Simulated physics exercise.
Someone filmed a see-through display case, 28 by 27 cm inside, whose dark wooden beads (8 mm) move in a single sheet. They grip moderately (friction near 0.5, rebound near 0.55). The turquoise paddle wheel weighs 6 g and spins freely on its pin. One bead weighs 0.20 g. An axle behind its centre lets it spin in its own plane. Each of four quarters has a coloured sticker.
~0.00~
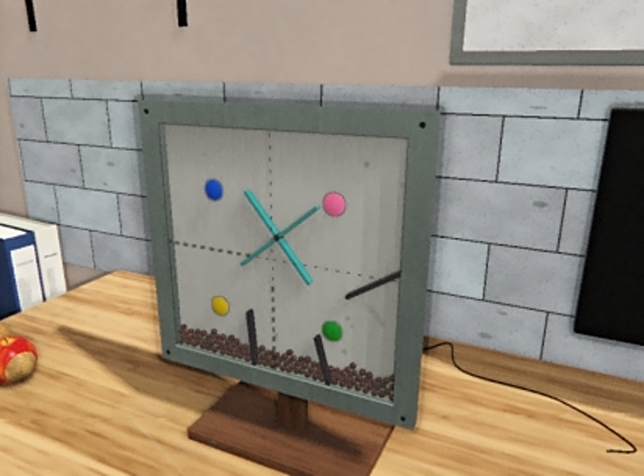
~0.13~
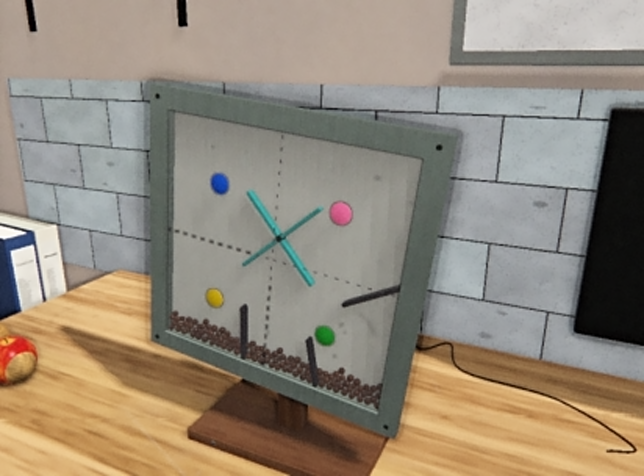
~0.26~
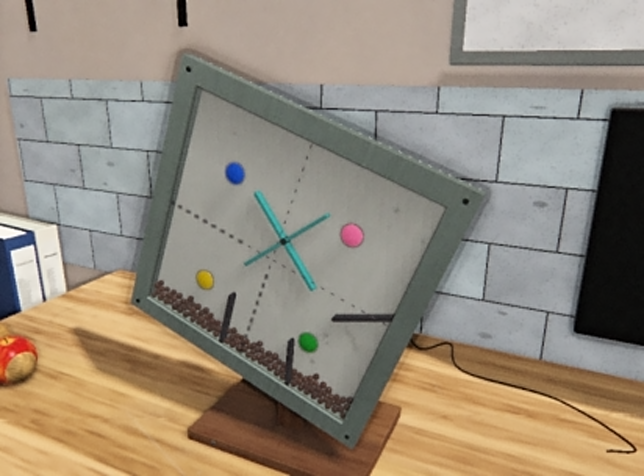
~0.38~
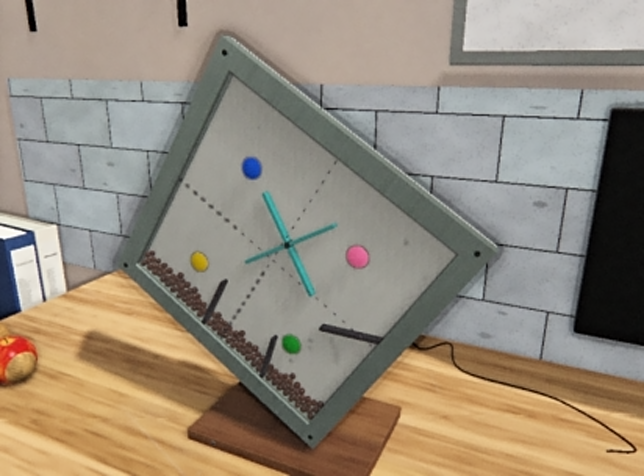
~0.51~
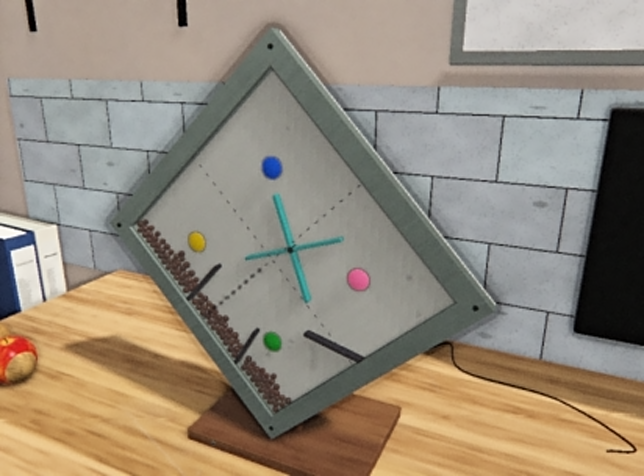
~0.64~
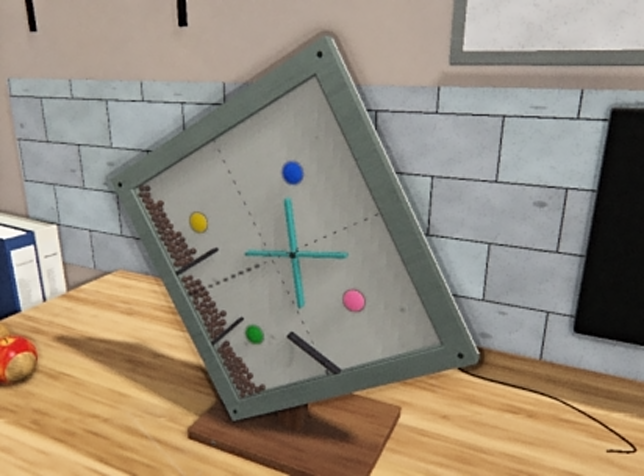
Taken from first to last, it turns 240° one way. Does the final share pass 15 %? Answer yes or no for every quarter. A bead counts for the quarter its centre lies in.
Pink quarter no, blue quarter yes, green quarter no, yellow quarter no.
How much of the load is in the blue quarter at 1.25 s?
Roughly 5 per cent.
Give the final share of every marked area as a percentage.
Pink quarter: 0; blue quarter: 95; green quarter: 0; yellow quarter: 5.
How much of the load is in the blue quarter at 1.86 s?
Some 5 per cent.
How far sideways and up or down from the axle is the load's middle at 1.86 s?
About 9 cm left and 4 cm below.
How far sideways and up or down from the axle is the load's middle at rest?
Some 2 cm left and 14 cm below.
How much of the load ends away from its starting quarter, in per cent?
Roughly 100 per cent.
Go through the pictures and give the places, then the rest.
Level; about 110 beads; load centre (278, 359); top bead (353, 366); turquoise paddle wheel (279, 237); pink (334, 204), blue (214, 190), green (332, 331), yellow (220, 306), in the first picture.
Turned 6° clockwise; load centre (268, 356); top bead (176, 314), in the second picture.
Turned 20° clockwise; load centre (246, 346); top bead (161, 283); wall ends (291, 341), (232, 295), (335, 318), in the third picture.
Turned 33° clockwise; load centre (228, 332); top bead (152, 253); turquoise paddle wheel (289, 244), in the fourth picture.
Turned 47° clockwise; load centre (213, 316); top bead (146, 222), in the fifth picture.
Turned 61° clockwise; load centre (201, 297); top bead (147, 188); turquoise paddle wheel (294, 254); pink (354, 301), blue (293, 173), green (255, 335), yellow (199, 223), in the sixth picture.
After 1.25 s, it stands 126° clockwise; the beads' middle is 8 cm left of and level with the centre; pink 5 %, blue 5 %, green 65 %, yellow 25 %.
After 1.86 s, it has come round 192° clockwise; the beads' middle is 9 cm left of and 4 cm below the centre; pink 60 %, blue 5 %, green 35 %.
After 2.38 s, it has come round 240° clockwise; the beads' middle is 4 cm left of and 7 cm below the centre; pink 15 %, blue 55 %, green 15 %, yellow 15 %.
All still by 4.6 s, it has come round 240° clockwise; pink 0 %, blue 95 %, green 0 %, yellow 5 %.
